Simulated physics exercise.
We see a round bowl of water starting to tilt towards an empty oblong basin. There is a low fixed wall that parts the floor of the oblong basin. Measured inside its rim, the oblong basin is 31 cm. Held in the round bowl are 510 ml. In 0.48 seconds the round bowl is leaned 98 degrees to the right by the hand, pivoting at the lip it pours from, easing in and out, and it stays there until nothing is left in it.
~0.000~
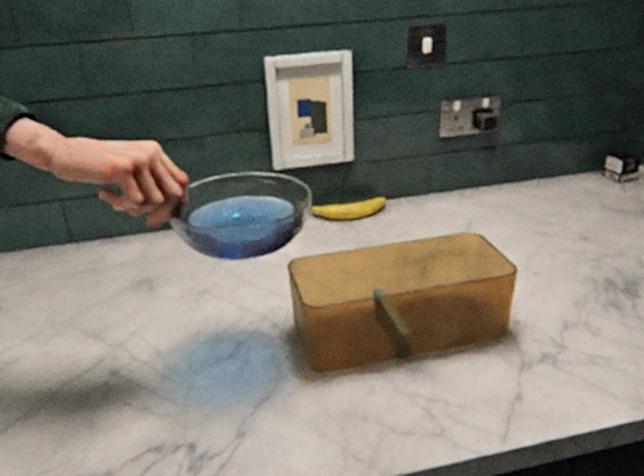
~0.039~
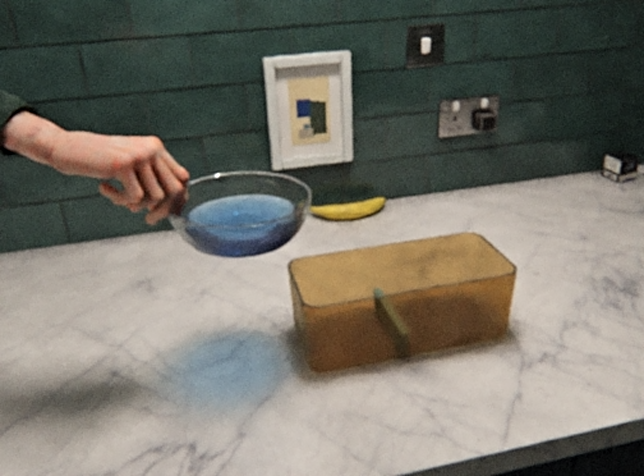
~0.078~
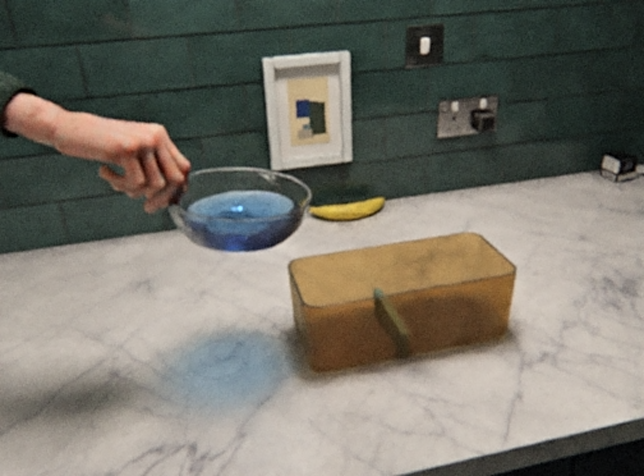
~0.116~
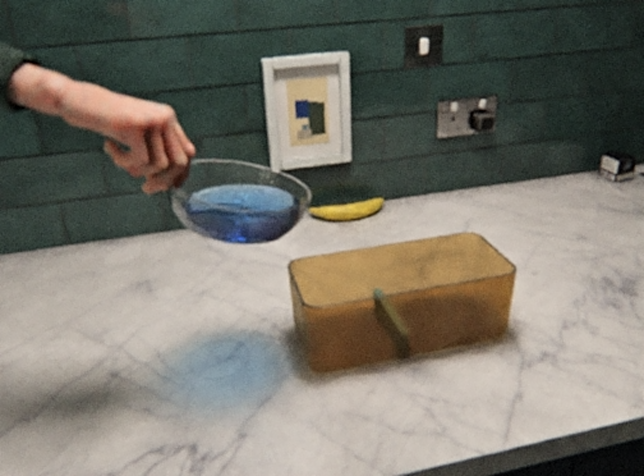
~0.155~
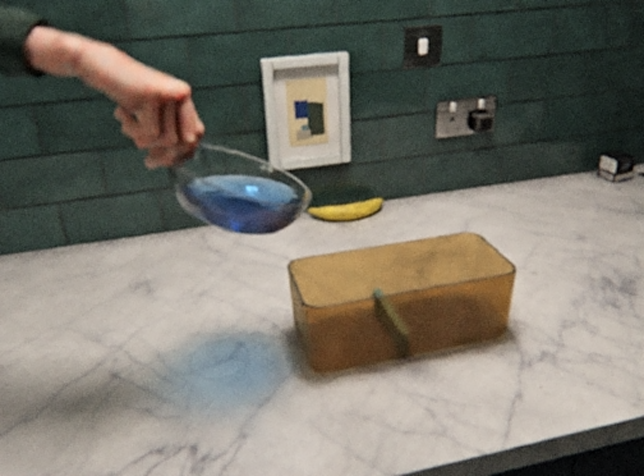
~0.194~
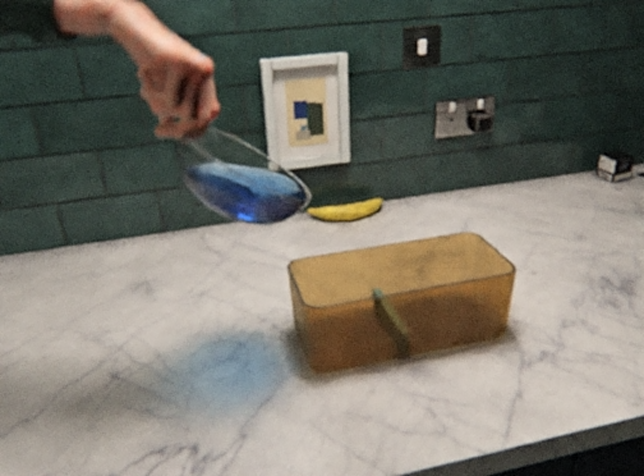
A hand gradually tilts a clear round bowl of blue liquid rightward beside an amber basin.
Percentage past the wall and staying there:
56 percent.
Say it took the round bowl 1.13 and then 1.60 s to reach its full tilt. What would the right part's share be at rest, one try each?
About 35 %, then about 20 %.
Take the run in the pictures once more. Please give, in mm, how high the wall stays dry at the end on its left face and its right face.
About 28 mm left, about 24 mm right.
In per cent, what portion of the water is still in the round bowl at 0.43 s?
Around 18 percent.
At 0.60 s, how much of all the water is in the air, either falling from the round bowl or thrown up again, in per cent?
7 per cent, roughly.
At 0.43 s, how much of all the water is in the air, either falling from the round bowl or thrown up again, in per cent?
Near 80 in a hundred.
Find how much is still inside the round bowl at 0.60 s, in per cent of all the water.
0 per cent or so.
After 0.43 s the tilt is 95° and 18 per cent is still to pour, 2 is left of the wall and 0 right of it.
After 0.60 s the tilt is 98° and 0 per cent is still to pour, 16 is left of the wall and 78 right of it.
After 0.78 s the tilt is 98° and 0 per cent is still to pour, 22 is left of the wall and 54 right of it.
After 0.98 s the tilt is 98° and 1 per cent is still to pour, 32 is left of the wall and 56 right of it.
In the end 33 per cent lies left of the wall, 56 right of it and 11 outside.
